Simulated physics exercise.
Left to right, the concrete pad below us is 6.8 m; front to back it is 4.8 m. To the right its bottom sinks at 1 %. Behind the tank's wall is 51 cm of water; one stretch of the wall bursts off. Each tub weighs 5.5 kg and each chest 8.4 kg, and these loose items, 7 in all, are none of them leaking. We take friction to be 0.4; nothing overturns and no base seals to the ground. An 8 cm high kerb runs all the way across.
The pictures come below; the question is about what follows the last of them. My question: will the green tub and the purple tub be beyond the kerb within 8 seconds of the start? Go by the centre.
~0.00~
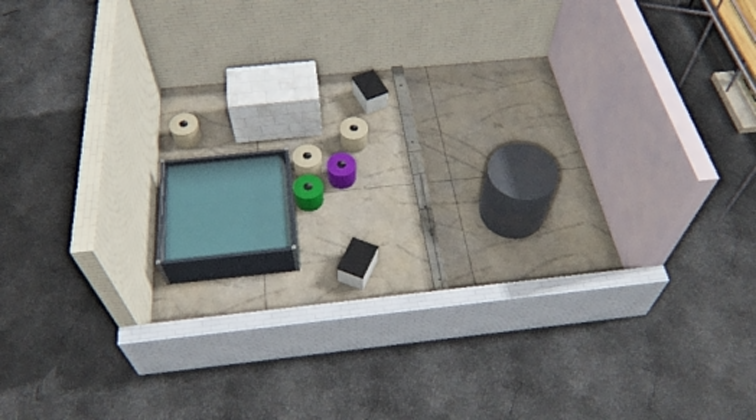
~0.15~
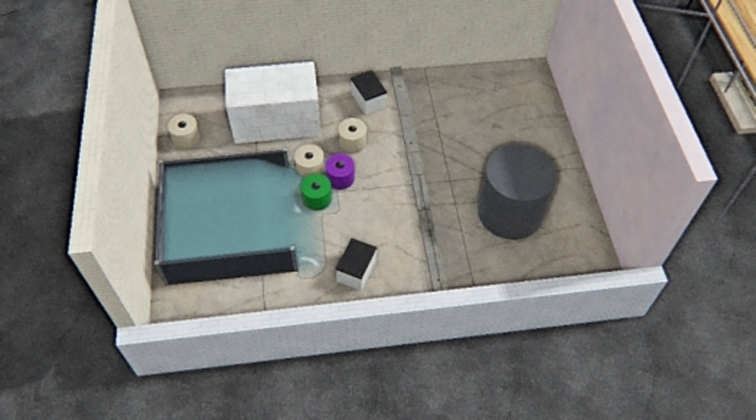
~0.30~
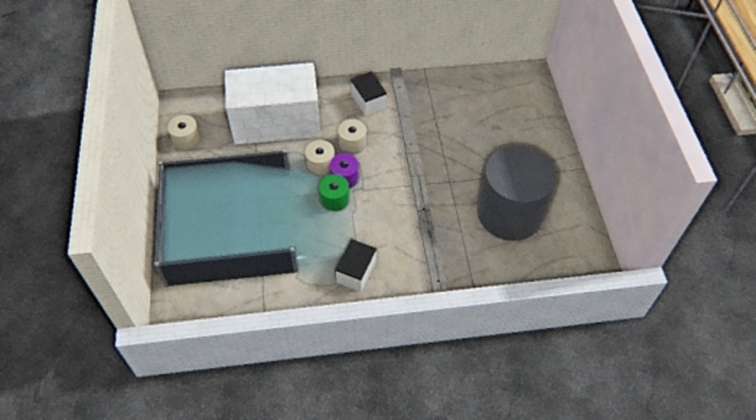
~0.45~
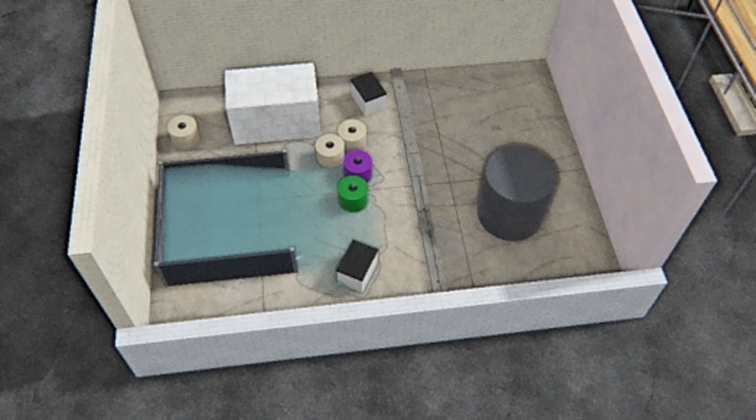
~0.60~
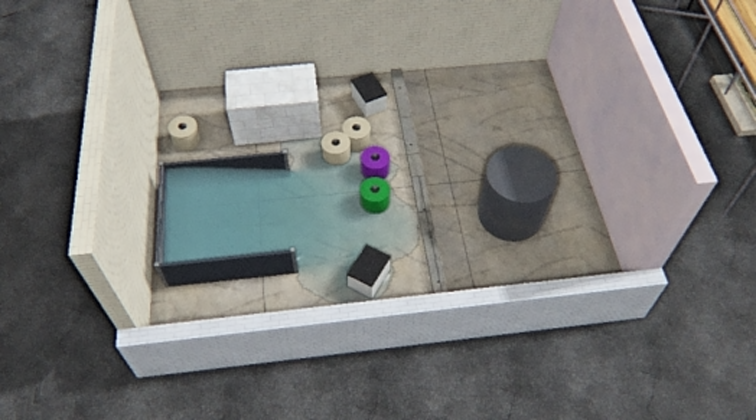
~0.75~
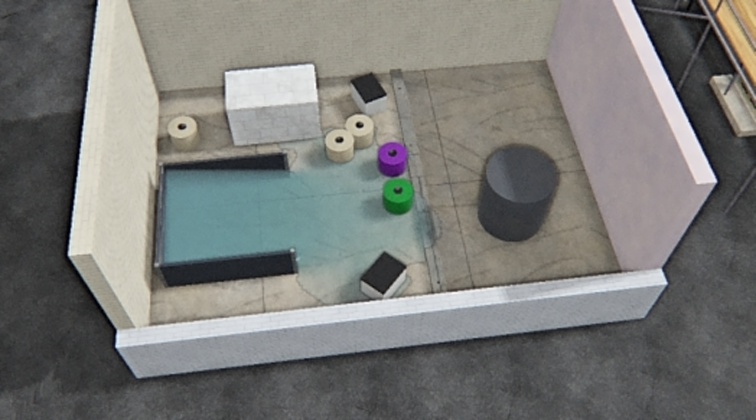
Result - green tub goes beyond; purple tub never reaches it.
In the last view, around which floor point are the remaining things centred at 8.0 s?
They average out to somewhere around (295, 139).
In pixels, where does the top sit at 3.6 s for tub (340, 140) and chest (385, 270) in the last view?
First one near (330, 91), second near (344, 294).
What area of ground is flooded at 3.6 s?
About 25 m2.
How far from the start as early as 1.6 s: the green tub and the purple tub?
Close to 200 cm for the first and 100 cm for the second.
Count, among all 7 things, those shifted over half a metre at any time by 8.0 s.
The tally stands at 6.
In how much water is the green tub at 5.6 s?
About 10 cm.
After 1.6 s the green tub is near (425, 192), 1.8 m from its start, aground; the purple tub is near (393, 133), 1.0 m from its start, aground; 1 of 7 are over the mark; 3 afloat.
After 3.6 s the green tub is near (487, 142), 3.0 m from its start, afloat; the purple tub is near (348, 112), 1.1 m from its start, aground; 1 of 7 are over the mark; 3 afloat.
After 5.6 s the green tub is near (533, 86), 4.2 m from its start, afloat; the purple tub is near (328, 134), 0.7 m from its start, afloat; 1 of 7 are over the mark; 5 afloat.
After 8.0 s the green tub is near (535, 55), 4.7 m from its start, afloat; the purple tub is near (265, 141), 1.3 m from its start, aground; 1 of 7 are over the mark; 5 afloat.
